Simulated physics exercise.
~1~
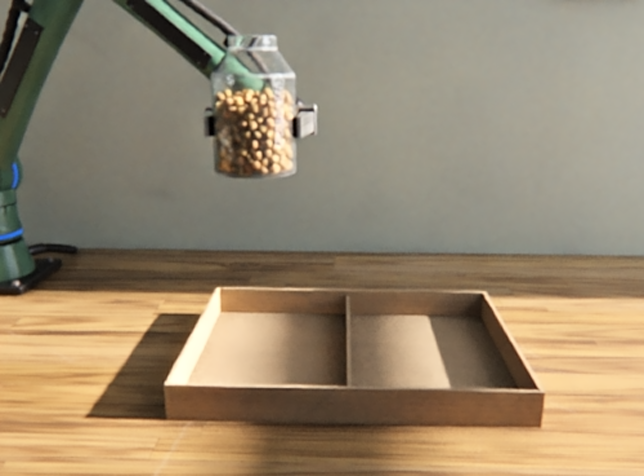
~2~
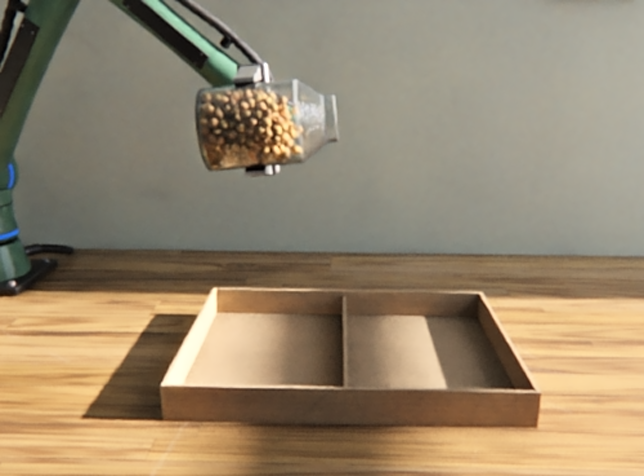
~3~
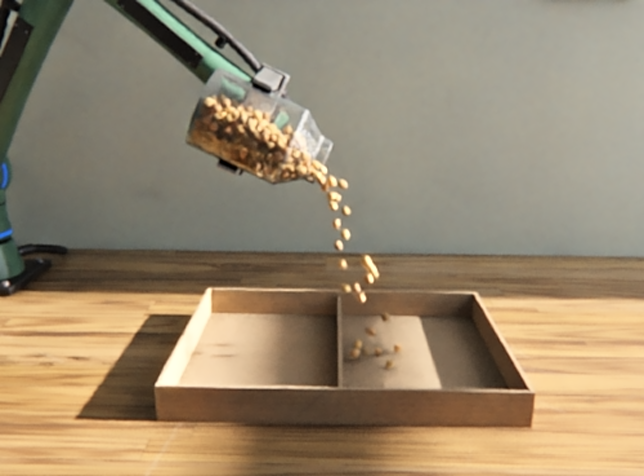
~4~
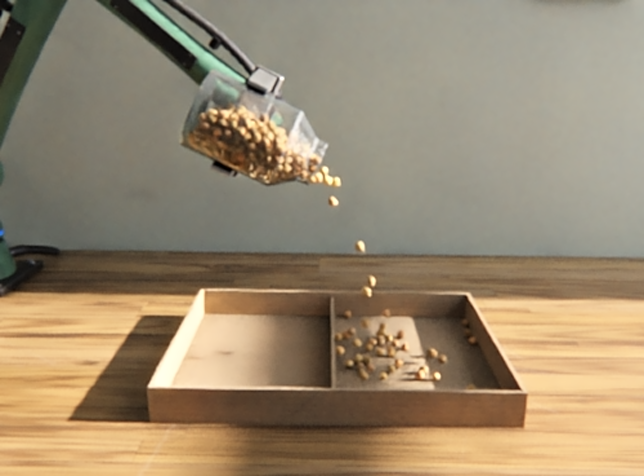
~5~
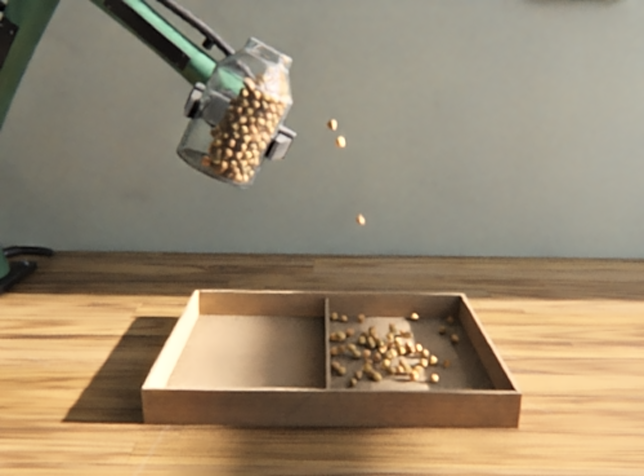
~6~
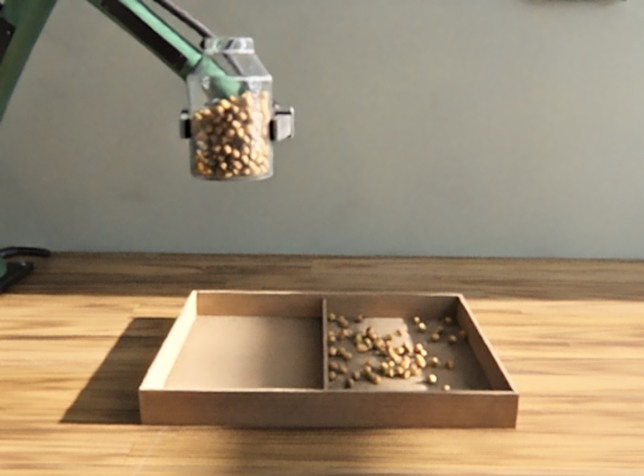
A robot arm tips a jar, spills some chickpeas into the tray's right compartment, and rights it.
